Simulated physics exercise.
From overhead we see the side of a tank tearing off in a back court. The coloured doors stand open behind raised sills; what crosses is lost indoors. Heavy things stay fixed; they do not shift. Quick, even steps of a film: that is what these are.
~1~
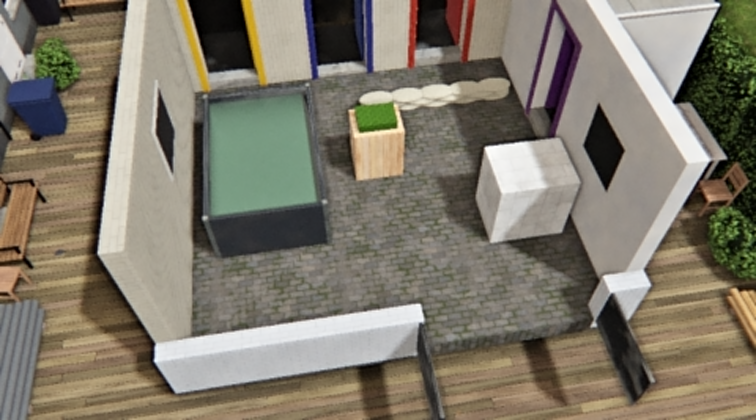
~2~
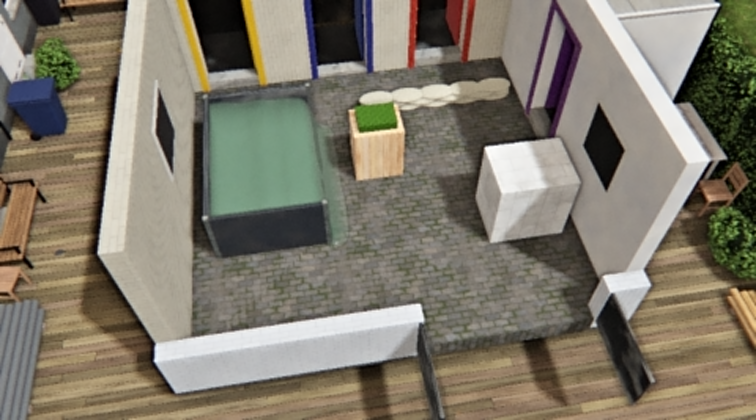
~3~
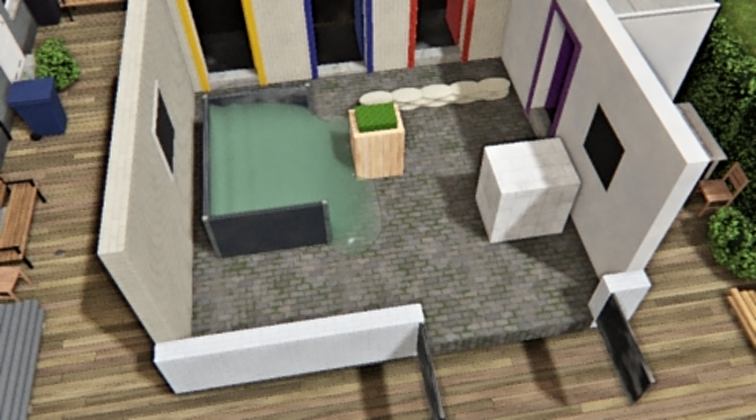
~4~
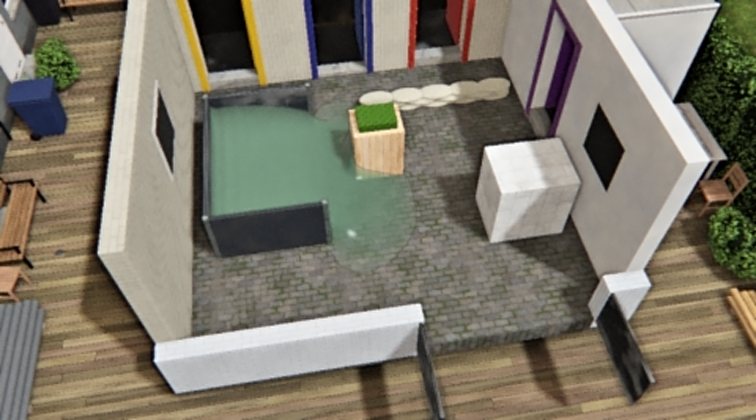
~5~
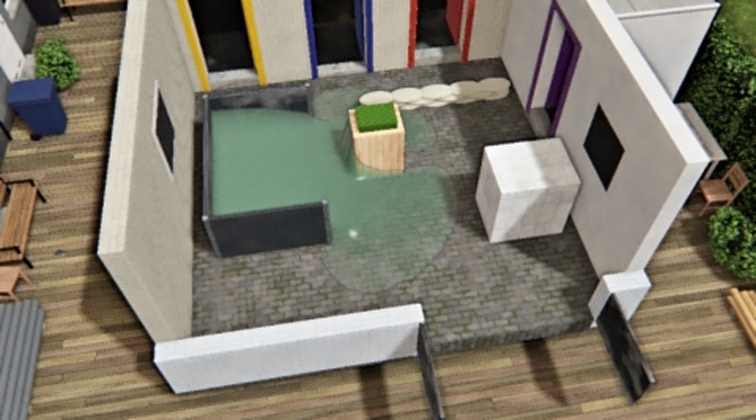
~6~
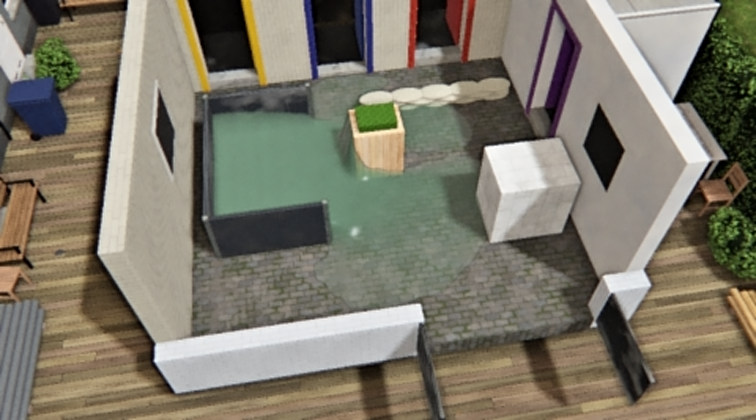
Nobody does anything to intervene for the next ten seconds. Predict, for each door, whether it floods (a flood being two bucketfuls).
The purple door goes beyond what's allowed there; the blue door goes beyond what's allowed there; the yellow door stays inside what's allowed there; the red door stays inside what's allowed there.
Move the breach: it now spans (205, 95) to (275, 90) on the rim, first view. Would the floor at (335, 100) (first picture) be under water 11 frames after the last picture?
Verdict: Under water.
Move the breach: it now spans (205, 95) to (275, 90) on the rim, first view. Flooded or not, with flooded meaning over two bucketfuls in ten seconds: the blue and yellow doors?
Briefly, the blue one crosses the line and the yellow one crosses the line.
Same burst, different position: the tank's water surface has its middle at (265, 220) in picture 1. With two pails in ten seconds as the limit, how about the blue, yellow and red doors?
As I see it, blue stays within limits, yellow stays within limits, and red stays within limits.
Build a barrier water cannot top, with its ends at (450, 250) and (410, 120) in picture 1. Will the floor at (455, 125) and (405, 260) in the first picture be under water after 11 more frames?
Soaked, soaked.
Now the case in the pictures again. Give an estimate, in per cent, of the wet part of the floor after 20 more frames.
I reckon 70 per cent or so.
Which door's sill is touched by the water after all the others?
The yellow-painted one.
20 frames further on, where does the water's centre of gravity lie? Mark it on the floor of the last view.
I'd mark it close to (409, 167).
A moment on, water covers 60 % of the floor; the purple door wet at the sill, nothing in, the blue door under two buckets in, the yellow door not reached, the red door wet at the sill, nothing in.
Next, water covers 70 % of the floor; the purple door over two buckets in, the blue door far over two buckets in, the yellow door not reached, the red door wet at the sill, nothing in.
Then, water covers 70 % of the floor; the purple door over two buckets in, the blue door far over two buckets in, the yellow door wet at the sill, nothing in, the red door wet at the sill, nothing in.
Later, water covers 80 % of the floor; the purple door over two buckets in, the blue door far over two buckets in, the yellow door wet at the sill, nothing in, the red door wet at the sill, nothing in.
In the end, water covers 95 % of the floor; the purple door over two buckets in, the blue door far over two buckets in, the yellow door wet at the sill, nothing in, the red door wet at the sill, nothing in.
